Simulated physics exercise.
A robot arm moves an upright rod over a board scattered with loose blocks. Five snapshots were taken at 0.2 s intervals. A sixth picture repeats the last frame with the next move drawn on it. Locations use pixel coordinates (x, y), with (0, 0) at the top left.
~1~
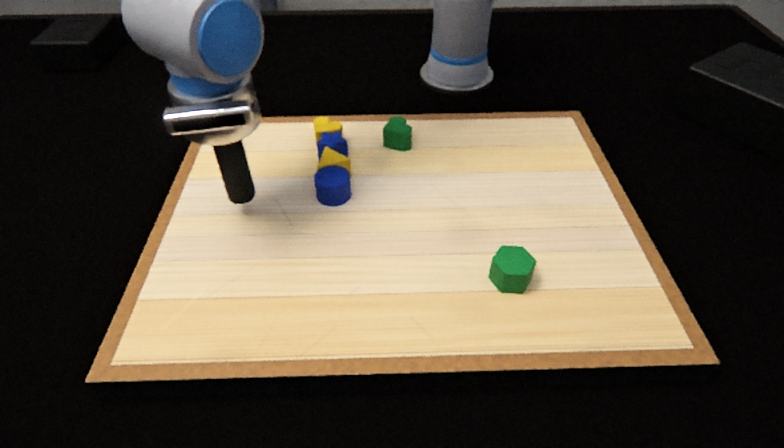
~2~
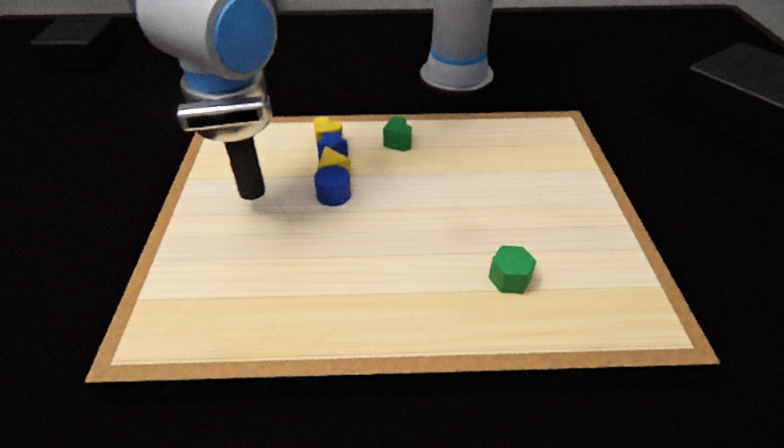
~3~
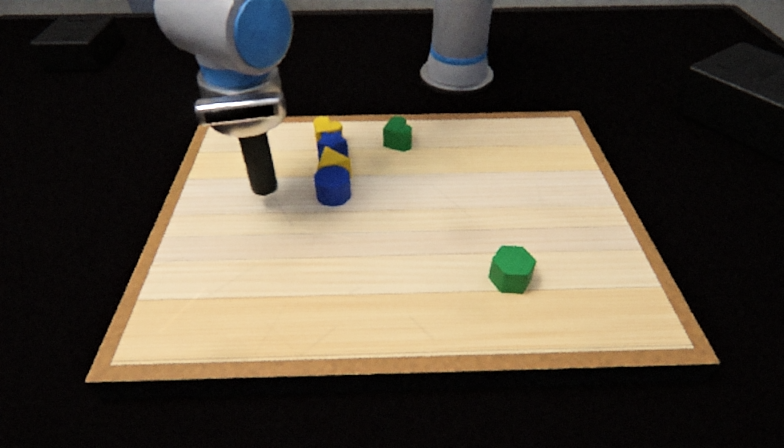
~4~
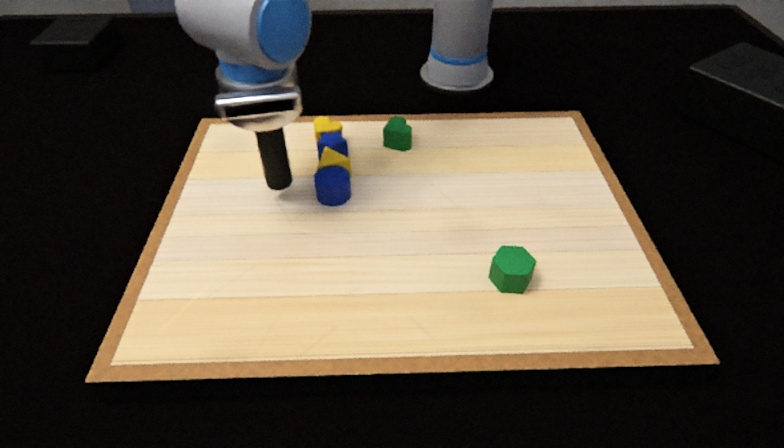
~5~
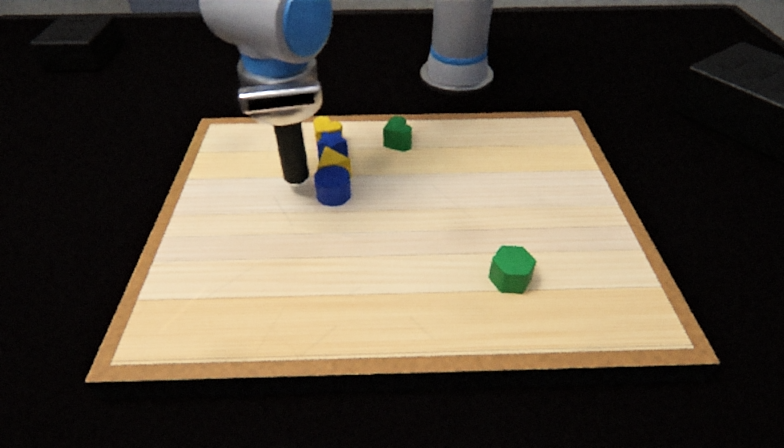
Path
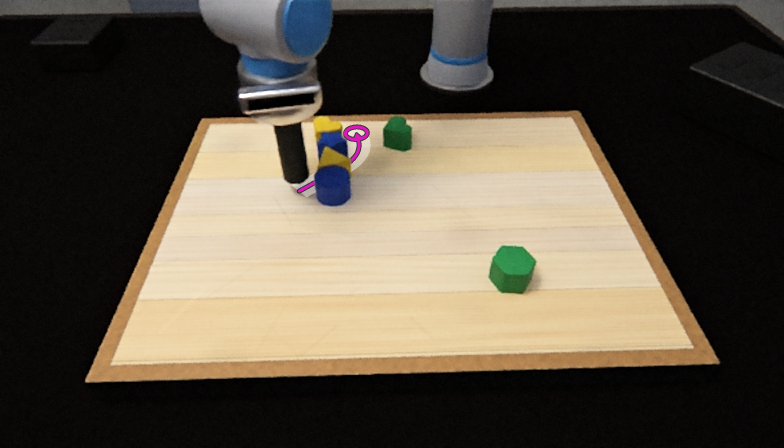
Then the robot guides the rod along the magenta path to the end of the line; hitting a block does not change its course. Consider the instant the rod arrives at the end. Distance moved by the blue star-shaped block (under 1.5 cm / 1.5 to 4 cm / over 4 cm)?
It moves quite far, over 4 cm.
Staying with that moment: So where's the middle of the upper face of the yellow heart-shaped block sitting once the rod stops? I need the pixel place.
If I read the scene right, the answer is (319, 114).
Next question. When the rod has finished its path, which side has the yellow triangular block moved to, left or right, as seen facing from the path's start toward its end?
Its sideways move is to the right.
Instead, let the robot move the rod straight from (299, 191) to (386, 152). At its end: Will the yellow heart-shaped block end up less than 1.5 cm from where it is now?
It seems so.
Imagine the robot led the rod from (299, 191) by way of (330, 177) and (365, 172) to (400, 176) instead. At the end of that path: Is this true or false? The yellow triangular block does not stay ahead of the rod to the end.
True.
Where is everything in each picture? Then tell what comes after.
The first frame shows rod tip (242, 197); block tops, yellow heart-shaped block (326, 124); yellow triangular block (331, 157); blue star-shaped block (332, 138); blue disc (332, 176).
The second frame shows rod (253, 193); blocks unchanged.
The third frame shows rod (265, 188); blocks unchanged.
The fourth frame shows rod (280, 183); blocks unchanged.
The fifth frame shows rod (297, 177); yellow heart-shaped block (326, 124); yellow triangular block (331, 157); blue star-shaped block (332, 138); blue disc (332, 176).
Path on the board, from (299, 191) through (331, 173) and (356, 154) to (356, 133).
What follows on the original path. One third of the way, rod (330, 159); yellow triangular block (353, 152), turned 35° anticlockwise; blue star-shaped block (337, 137), turned 25° anticlockwise; blue disc (335, 177).
Two thirds of the way, rod (356, 140); yellow heart-shaped block (325, 120), turned 30° anticlockwise; yellow triangular block (371, 146), turned 15° clockwise; blue star-shaped block (349, 123), turned 55° anticlockwise; blue disc (335, 177).
At the end, rod (356, 120); yellow heart-shaped block (319, 114), turned 85° anticlockwise; yellow triangular block (371, 146), turned 15° clockwise; blue star-shaped block (344, 106), turned 65° anticlockwise; blue disc (335, 177).
